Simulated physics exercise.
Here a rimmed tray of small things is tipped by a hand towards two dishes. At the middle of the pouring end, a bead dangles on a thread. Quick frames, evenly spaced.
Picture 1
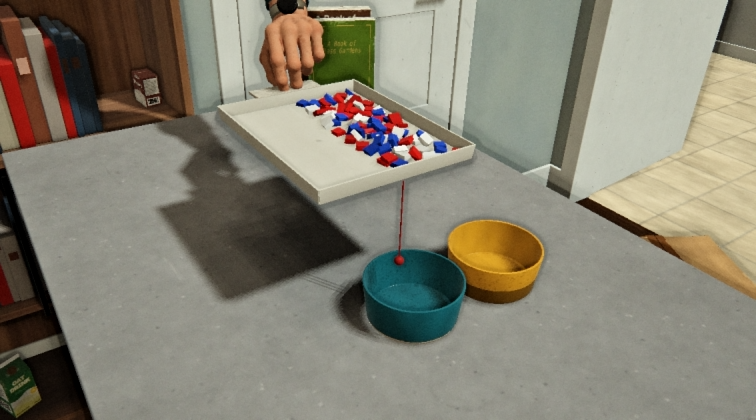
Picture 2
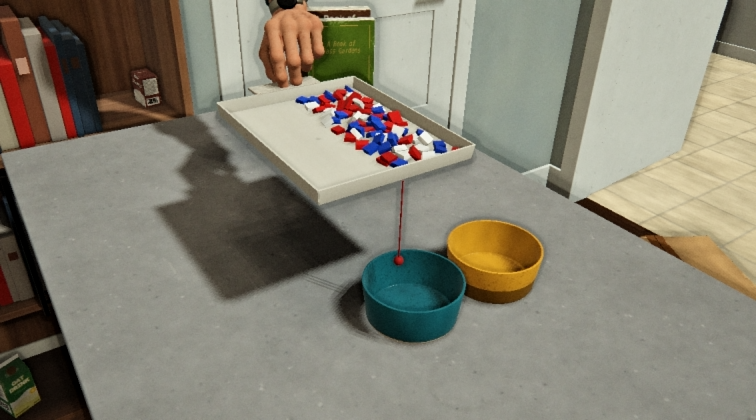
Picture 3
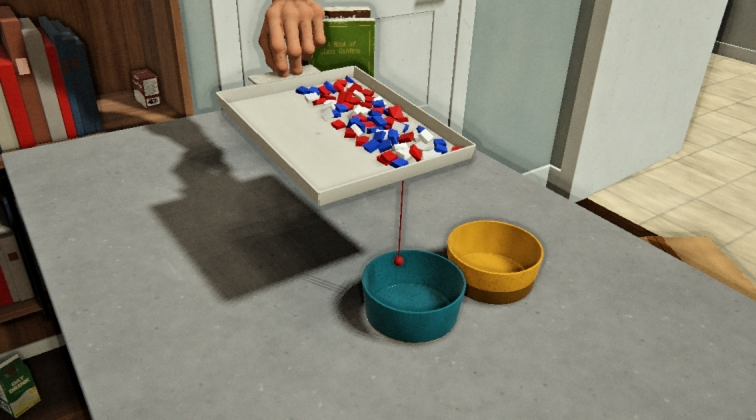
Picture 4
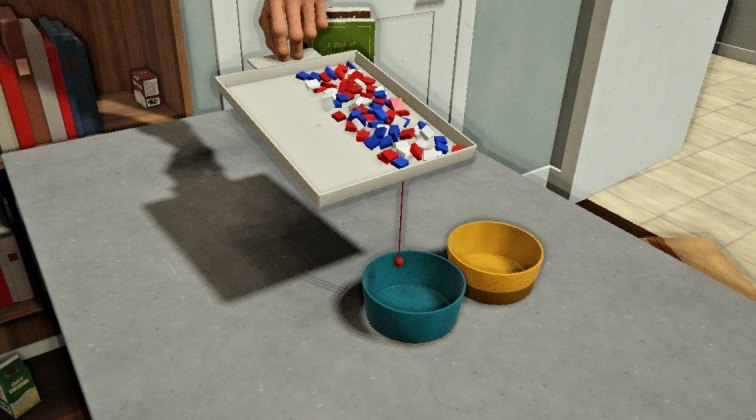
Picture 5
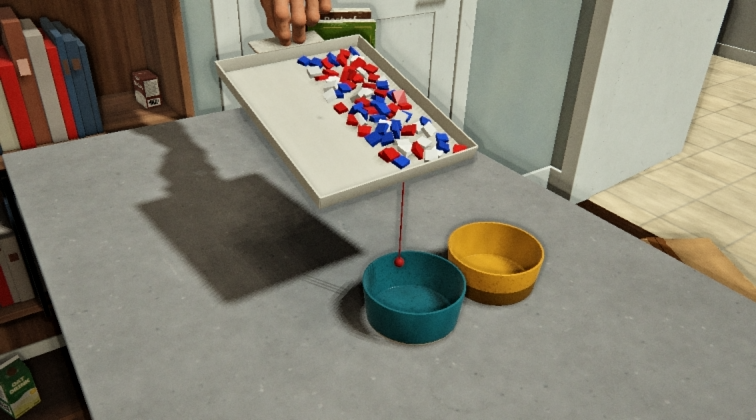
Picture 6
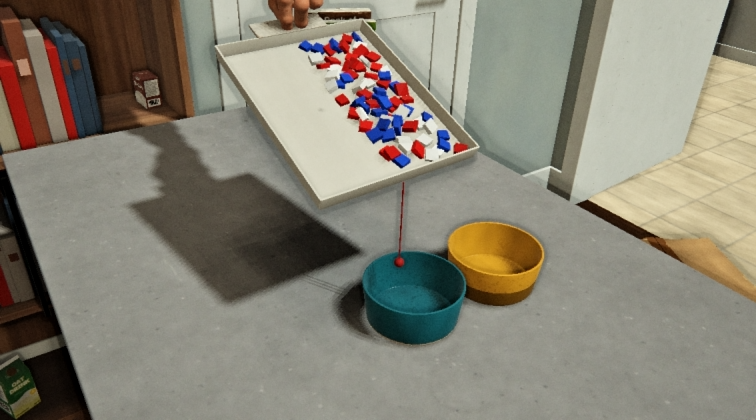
The footage shows a hand gradually raising the far end of a rimmed tray of red, white and blue pieces above a teal dish and a yellow one, while a red bead hangs almost still on a thread.
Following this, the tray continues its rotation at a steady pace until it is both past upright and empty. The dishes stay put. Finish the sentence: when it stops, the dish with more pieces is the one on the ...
Left.
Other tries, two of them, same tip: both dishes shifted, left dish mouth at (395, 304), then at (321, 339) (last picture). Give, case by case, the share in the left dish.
Roughly 50% on the first try and 10% on the second.
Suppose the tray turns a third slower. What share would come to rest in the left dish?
It would come out near 50 per cent.
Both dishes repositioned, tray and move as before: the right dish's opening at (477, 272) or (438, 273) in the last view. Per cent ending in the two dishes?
First about 80, then 70 per cent.
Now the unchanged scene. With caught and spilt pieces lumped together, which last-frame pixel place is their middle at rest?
About (421, 342).
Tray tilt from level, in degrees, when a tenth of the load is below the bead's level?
At roughly 80°.
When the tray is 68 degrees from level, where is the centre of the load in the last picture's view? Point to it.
Close to (412, 154).
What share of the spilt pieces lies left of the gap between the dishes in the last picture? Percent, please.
Around 60 %.
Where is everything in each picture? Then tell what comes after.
The first frame shows corners of the pouring end (319, 189) and (473, 144), level; middle of the load (375, 127), mosaic tiles; left dish (445, 322); right dish (527, 283); bead on its thread (399, 261).
The second frame shows corners of the pouring end (319, 189) and (472, 144), level; middle of the load (374, 125).
The third frame shows corners of the pouring end (320, 191) and (473, 145), tipped barely, lowest at the left corner; middle of the load (375, 120).
The fourth frame shows corners of the pouring end (320, 193) and (474, 145), tipped a little, lowest at the left corner; middle of the load (376, 112).
The fifth frame shows corners of the pouring end (321, 196) and (476, 146), tipped clearly, lowest at the left corner; middle of the load (378, 105).
The sixth frame shows corners of the pouring end (322, 198) and (477, 146), tipped clearly, lowest at the left corner; middle of the load (380, 98); left dish (445, 324); right dish (527, 285).
Just after the last frame, tray tipped steeply; almost all on the tray; just a few in the air.
A moment on, tray tipped past a quarter turn; roughly a quarter on the tray; about a tenth in the left dish; roughly a third outside both; roughly a quarter in the air.
Further on, tray tipped past a quarter turn; roughly a third in the left dish; roughly two thirds outside both.
When it is over, tray tipped past a quarter turn; roughly a third in the left dish; not one in the right dish; roughly two thirds outside both.
